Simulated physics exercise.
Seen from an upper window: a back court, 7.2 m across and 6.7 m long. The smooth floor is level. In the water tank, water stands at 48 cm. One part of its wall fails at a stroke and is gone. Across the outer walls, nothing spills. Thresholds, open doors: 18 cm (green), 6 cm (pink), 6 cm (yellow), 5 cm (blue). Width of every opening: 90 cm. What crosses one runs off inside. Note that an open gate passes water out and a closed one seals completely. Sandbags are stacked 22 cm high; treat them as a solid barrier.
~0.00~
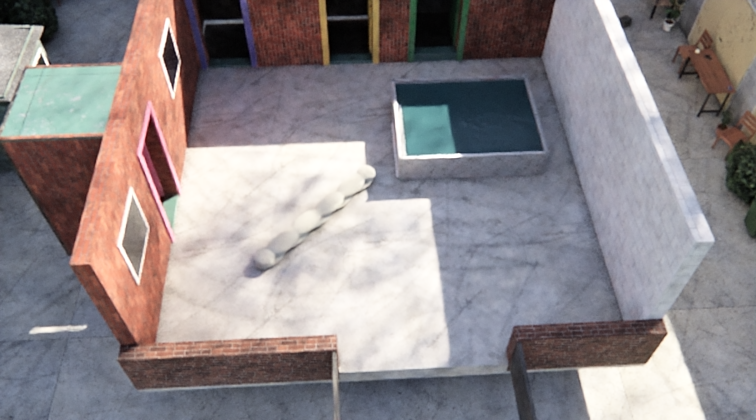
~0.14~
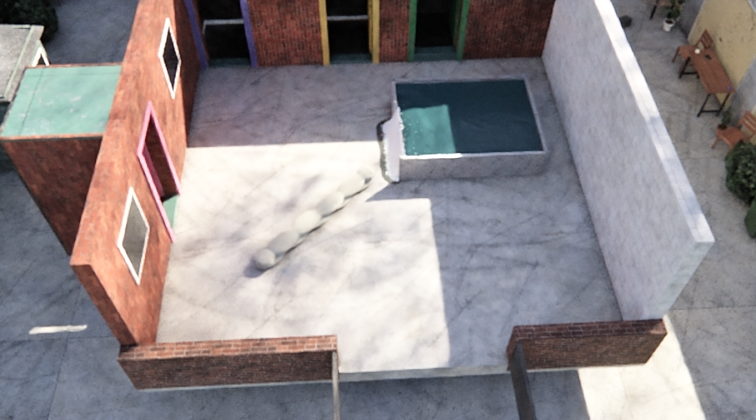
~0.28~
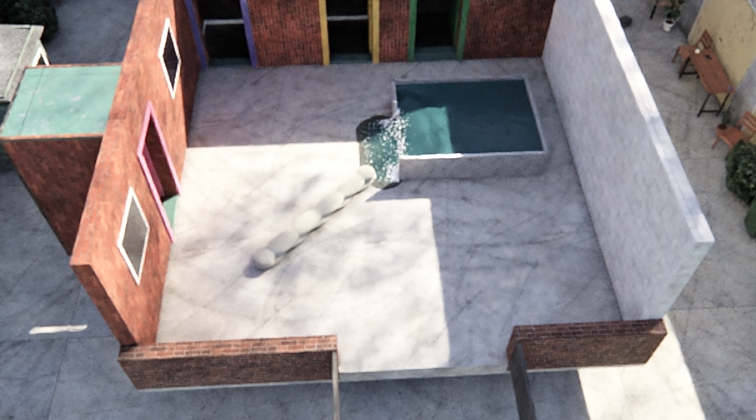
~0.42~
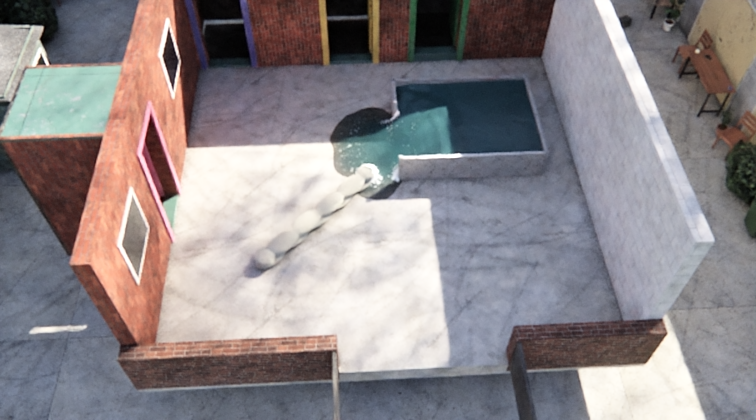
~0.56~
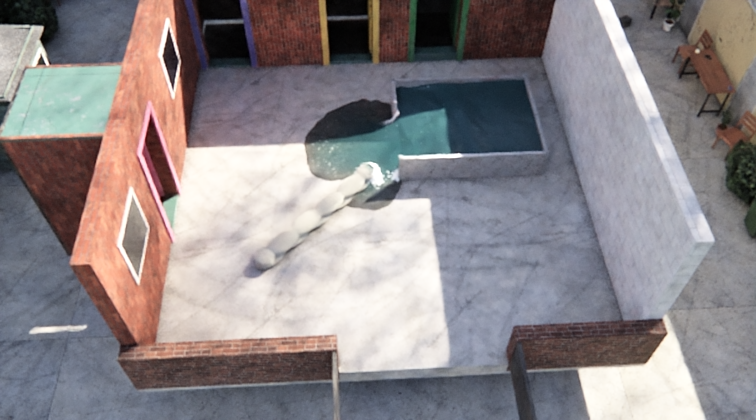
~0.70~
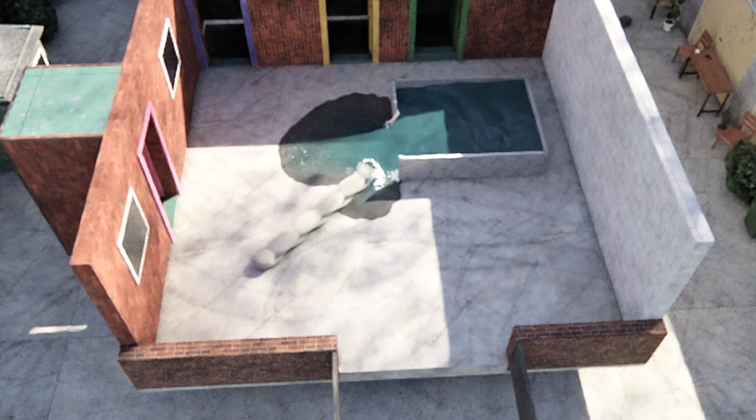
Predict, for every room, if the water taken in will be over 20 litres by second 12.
Green door: Less than stated, pink door: More than stated, yellow door: Less than stated, blue door: More than stated.
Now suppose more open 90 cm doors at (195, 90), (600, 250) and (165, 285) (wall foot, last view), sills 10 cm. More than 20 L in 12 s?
Result in order - more than that, not enough, not enough.
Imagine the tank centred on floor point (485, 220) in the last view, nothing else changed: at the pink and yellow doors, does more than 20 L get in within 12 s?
Lab note: Pink door limit not exceeded; yellow door limit not exceeded.
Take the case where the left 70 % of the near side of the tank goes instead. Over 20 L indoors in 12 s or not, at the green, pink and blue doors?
Note: Green short of the mark, pink short of the mark, blue short of the mark.
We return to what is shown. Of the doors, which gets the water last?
Last comes the green one.
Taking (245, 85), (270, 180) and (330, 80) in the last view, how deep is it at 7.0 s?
Listed order: 9 / 2 / 5 cm.
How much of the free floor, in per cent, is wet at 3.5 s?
I'd say around 50 % is wet.
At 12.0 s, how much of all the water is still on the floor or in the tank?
I'd put it at some 82 percent still there.
After 1.4 s water covers 25 % of the floor and is deepest (34 cm) near (373, 173); green door not reached, pink door not reached, yellow door not reached, blue door not reached.
After 2.2 s water covers 40 % of the floor and is deepest (32 cm) near (373, 173); green door not reached, pink door 13 cm at the sill, 2 L in, yellow door not reached, blue door not reached.
After 3.5 s water covers 50 % of the floor and is deepest (24 cm) near (199, 74); green door not reached, pink door 14 cm at the sill, 37 L in, yellow door not reached, blue door 19 cm at the sill, 32 L in.
After 7.0 s water covers 60 % of the floor and is deepest (12 cm) near (373, 173); green door 2 cm at the sill, 0 L in, pink door 8 cm at the sill, 70 L in, yellow door 5 cm at the sill, 0 L in, blue door 10 cm at the sill, 181 L in.
After 12.0 s water covers 90 % of the floor and is deepest (7 cm) near (153, 366); green door 3 cm at the sill, 0 L in, pink door 5 cm at the sill, 74 L in, yellow door 3 cm at the sill, 0 L in, blue door 6 cm at the sill, 216 L in.
